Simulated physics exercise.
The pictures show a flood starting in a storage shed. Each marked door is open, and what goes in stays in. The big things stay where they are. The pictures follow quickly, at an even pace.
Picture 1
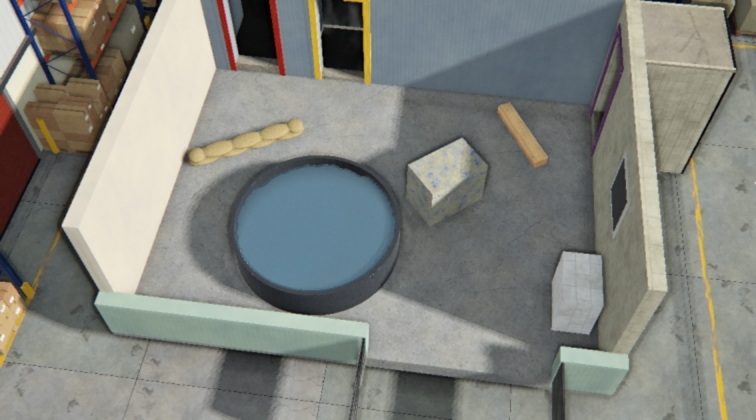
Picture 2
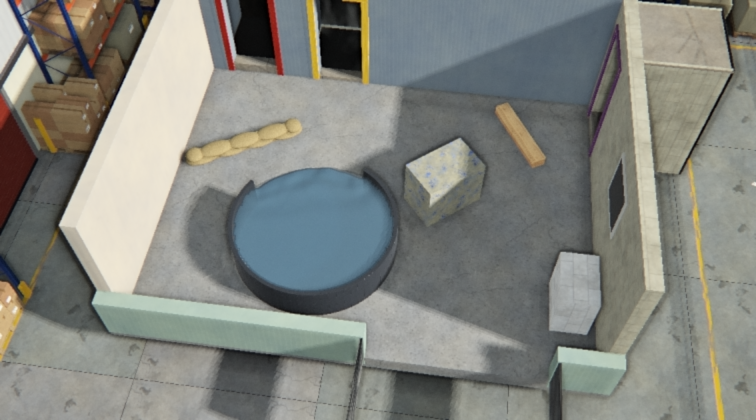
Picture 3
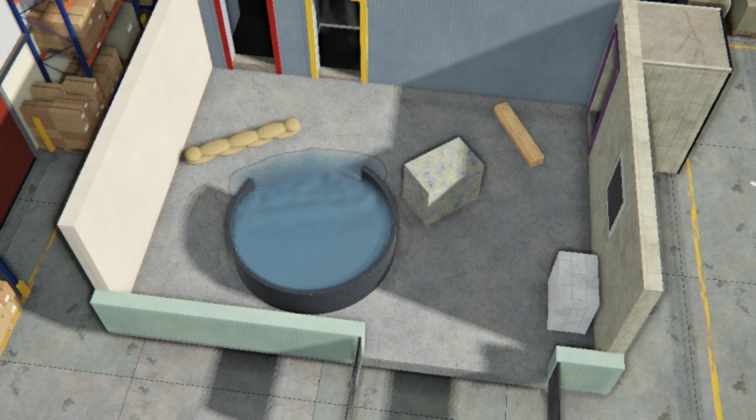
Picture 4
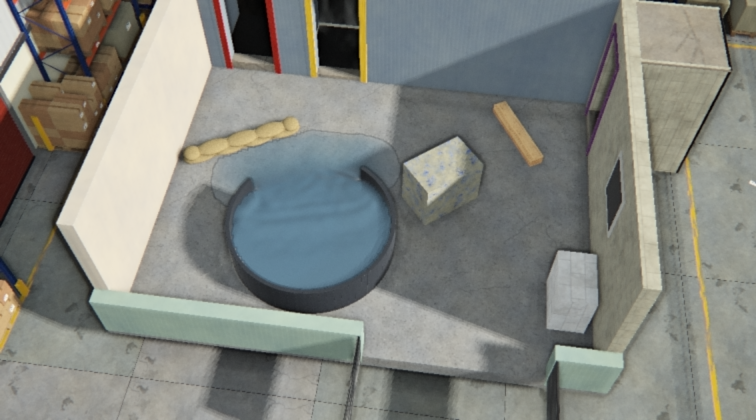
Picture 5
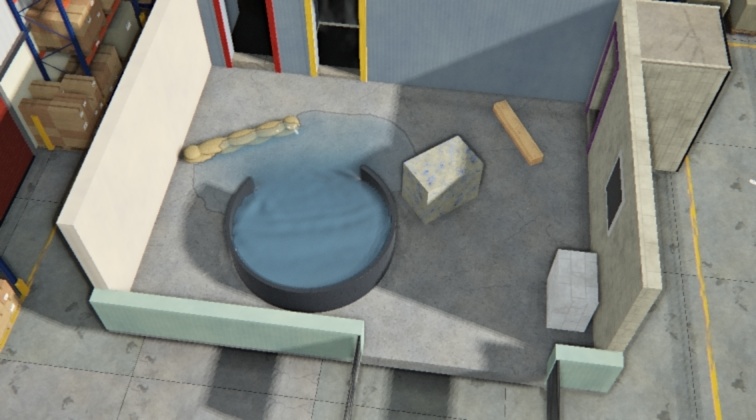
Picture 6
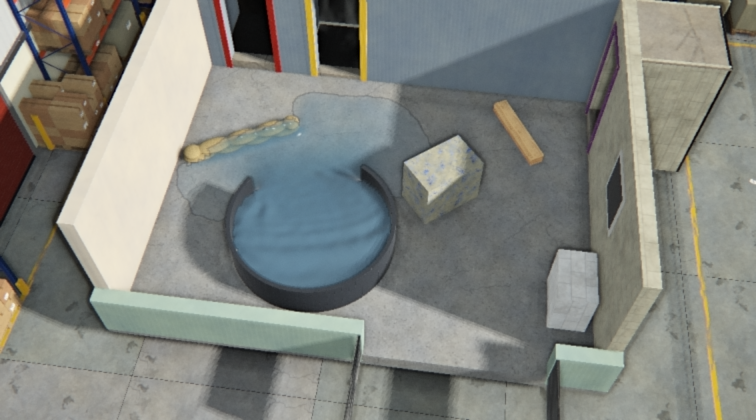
The footage shows a round dark tank of still water in a storage shed before a gap opens on its far side, and water pours out, spreading across the grey floor around the knobbly tan roll and towards the back wall.
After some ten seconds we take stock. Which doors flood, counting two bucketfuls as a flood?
In the end: The red door stays under that; the purple door stays under that; the yellow door takes more than that.
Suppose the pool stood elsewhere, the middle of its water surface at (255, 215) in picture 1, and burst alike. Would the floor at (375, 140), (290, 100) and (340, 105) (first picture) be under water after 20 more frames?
One after the other: Covered, flooded, flooded.
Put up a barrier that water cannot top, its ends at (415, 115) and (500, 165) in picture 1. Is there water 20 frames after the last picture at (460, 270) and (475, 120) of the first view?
In turn: No water, flooded.
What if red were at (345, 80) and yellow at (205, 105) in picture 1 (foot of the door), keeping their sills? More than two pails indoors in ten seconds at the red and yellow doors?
In short: Red goes over; yellow takes more.
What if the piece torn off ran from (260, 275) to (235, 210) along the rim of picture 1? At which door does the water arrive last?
I say the purple one.
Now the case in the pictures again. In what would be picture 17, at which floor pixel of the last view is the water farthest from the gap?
At about (537, 103).
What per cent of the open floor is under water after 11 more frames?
Near 40 in a hundred.
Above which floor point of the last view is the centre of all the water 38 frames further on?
Near (341, 187).
A moment on, water covers 30 % of the floor; the red door not reached, the purple door not reached, the yellow door over two buckets in.
Next, water covers 40 % of the floor; the red door wet at the sill, nothing in, the purple door not reached, the yellow door far over two buckets in.
Then, water covers 55 % of the floor; the red door wet at the sill, nothing in, the purple door wet at the sill, nothing in, the yellow door far over two buckets in.
Later, water covers 85 % of the floor; the red door wet at the sill, nothing in, the purple door wet at the sill, nothing in, the yellow door far over two buckets in.
In the end, water covers 95 % of the floor; the red door wet at the sill, nothing in, the purple door wet at the sill, nothing in, the yellow door far over two buckets in.
